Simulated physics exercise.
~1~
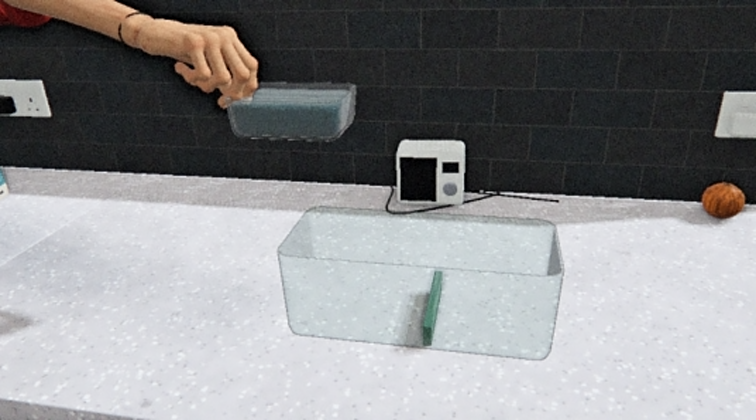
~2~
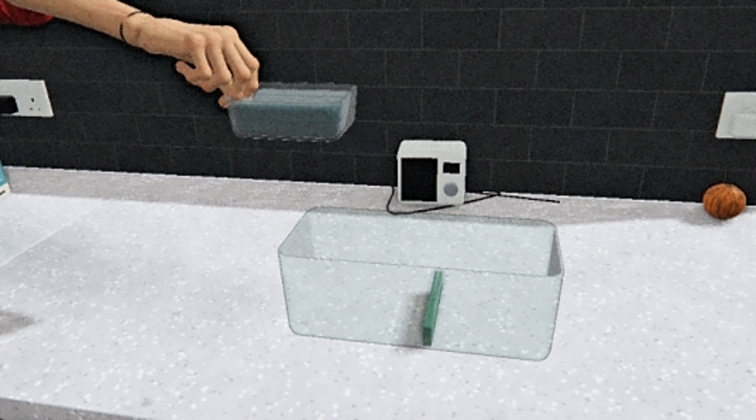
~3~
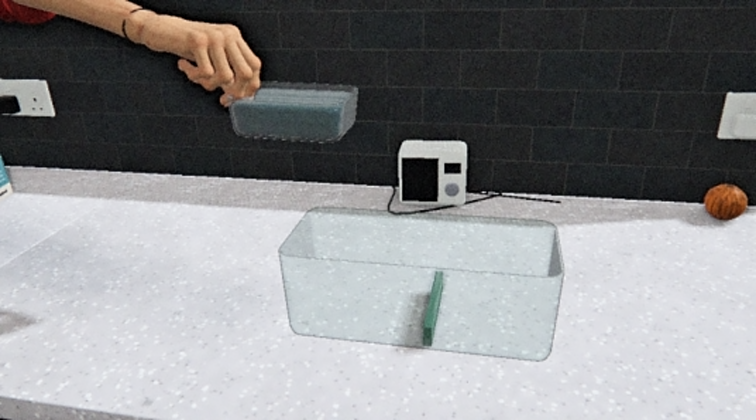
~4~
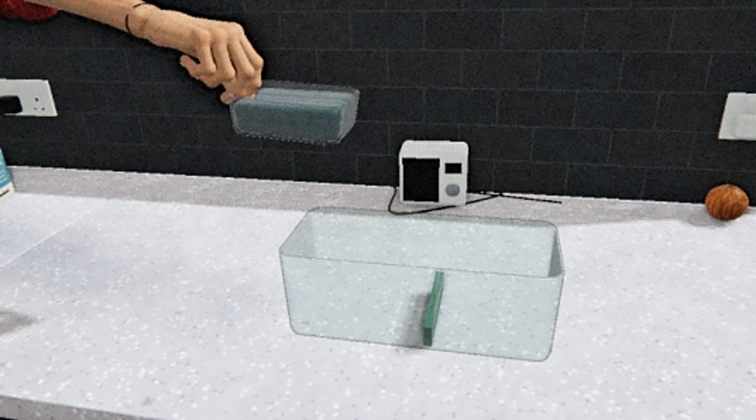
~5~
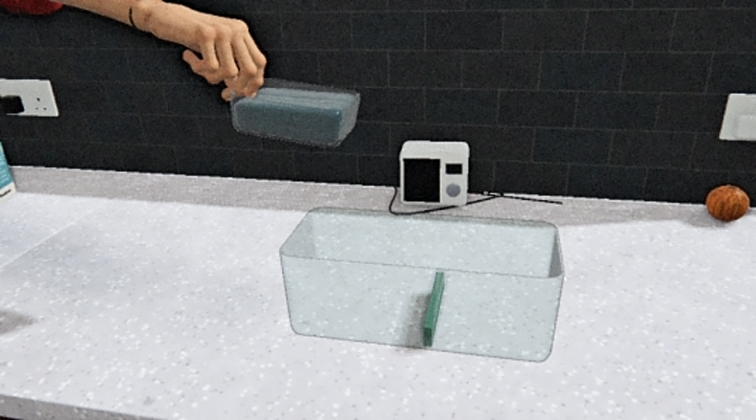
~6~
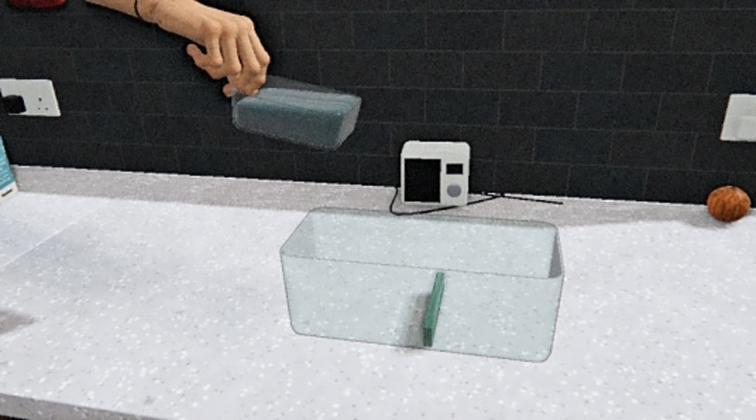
A hand slowly tilts a small container of water above a long, divided clear basin.
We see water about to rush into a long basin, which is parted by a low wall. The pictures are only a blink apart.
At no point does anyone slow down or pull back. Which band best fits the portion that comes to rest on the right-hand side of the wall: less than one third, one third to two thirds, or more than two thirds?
Most likely below one third will rest right of the wall.
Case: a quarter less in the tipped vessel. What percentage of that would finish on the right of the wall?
It works out near 10 percent.
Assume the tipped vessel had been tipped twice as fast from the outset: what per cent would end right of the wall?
I'd say roughly 15 in every hundred ends up there.
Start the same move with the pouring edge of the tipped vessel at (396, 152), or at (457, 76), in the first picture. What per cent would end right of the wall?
About 65 per cent, then about 85 per cent.
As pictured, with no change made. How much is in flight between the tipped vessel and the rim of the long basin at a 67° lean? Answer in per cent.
Estimated at 50 per cent or so.
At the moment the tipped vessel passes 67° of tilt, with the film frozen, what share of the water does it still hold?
Still holding around 20 %, give or take.
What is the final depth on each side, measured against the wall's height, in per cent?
The left side ends up close to 50, the right side close to 10.
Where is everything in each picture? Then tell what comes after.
The first frame shows tilt 0°; pouring edge (348, 95); surface from (243, 95) to (347, 98); the long basin's rim runs from (294, 230) to (559, 248); the wall's top is at (433, 298).
The second frame shows tilt 0°; pouring edge (349, 96); surface from (244, 96) to (348, 99).
The third frame shows tilt 2°; pouring edge (350, 97); surface from (245, 96) to (349, 100).
The fourth frame shows tilt 4°; pouring edge (351, 100); surface from (247, 96) to (350, 101).
The fifth frame shows tilt 7°; pouring edge (352, 104); surface from (248, 96) to (352, 103).
The sixth frame shows tilt 11°; pouring edge (353, 108); surface from (249, 96) to (354, 103).
A moment on, the tilt is 67° and 20 per cent is still to pour, 31 is left of the wall and 1 right of it.
Next, the tilt is 101° and 2 per cent is still to pour, 84 is left of the wall and 7 right of it.
Then the tilt is 108° and 0 per cent is still to pour, 88 is left of the wall and 10 right of it.
Later the tilt is 108° and 0 per cent is still to pour, 87 is left of the wall and 11 right of it.
Finally, 87 per cent lies left of the wall, 11 right of it and 2 outside.
